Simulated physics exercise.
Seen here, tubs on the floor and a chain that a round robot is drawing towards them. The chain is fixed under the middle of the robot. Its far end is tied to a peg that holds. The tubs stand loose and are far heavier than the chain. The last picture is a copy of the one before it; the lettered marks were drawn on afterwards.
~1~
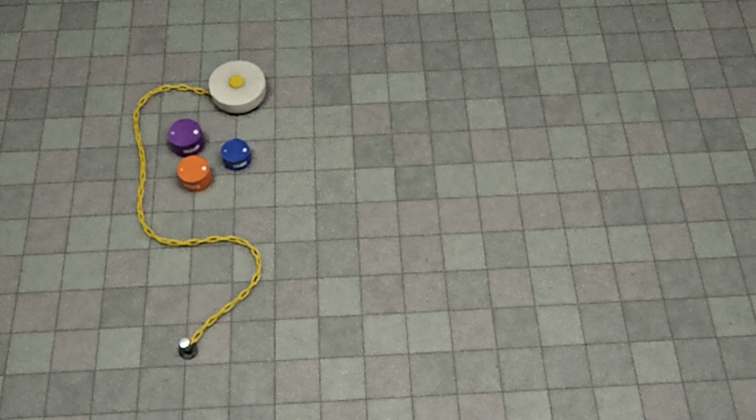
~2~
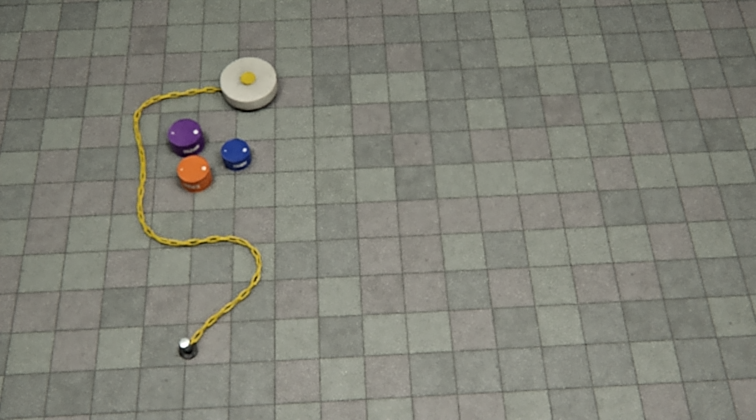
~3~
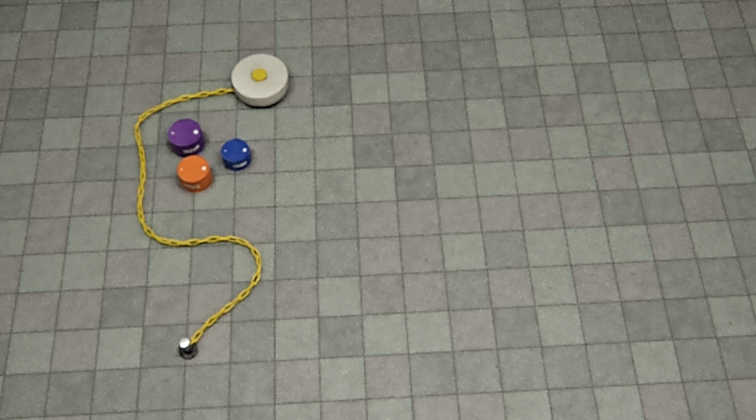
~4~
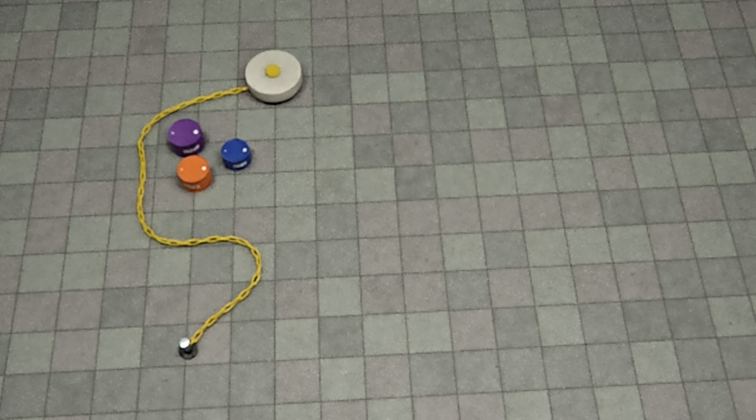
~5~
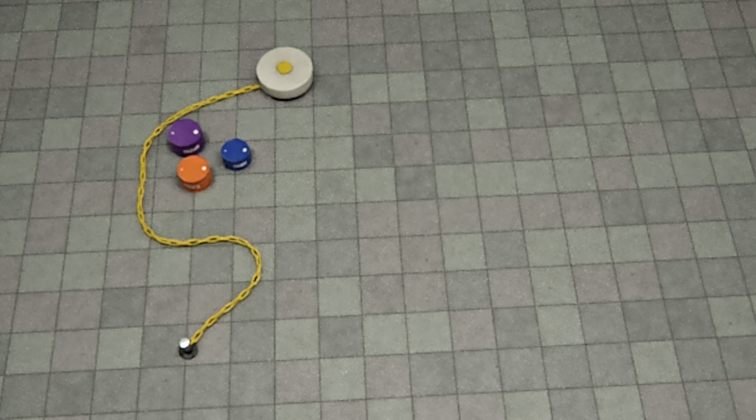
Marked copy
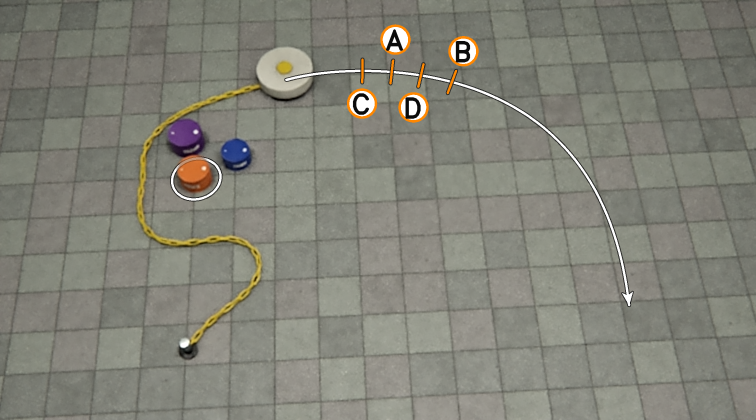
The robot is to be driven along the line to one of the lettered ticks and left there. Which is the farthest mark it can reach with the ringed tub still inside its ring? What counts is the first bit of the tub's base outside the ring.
It should halt at B.
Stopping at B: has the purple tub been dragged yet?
Yes.
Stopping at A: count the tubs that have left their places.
By then, none.
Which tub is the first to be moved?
The purple one.
On the copy, A at (392, 72); B at (452, 82); C at (362, 71); D at (421, 75); the ring at (196, 179); the route from (286, 80) via (515, 107) to (629, 305).
On B. First, robot (344, 65); orange tub (195, 174).
Then, robot (403, 67); orange tub (195, 174).
Finally, robot (453, 76); purple tub (209, 149); orange tub (195, 175); the orange tub is still in its ring.
By contrast, A is safe but short; C is safe but short; D is safe but short.
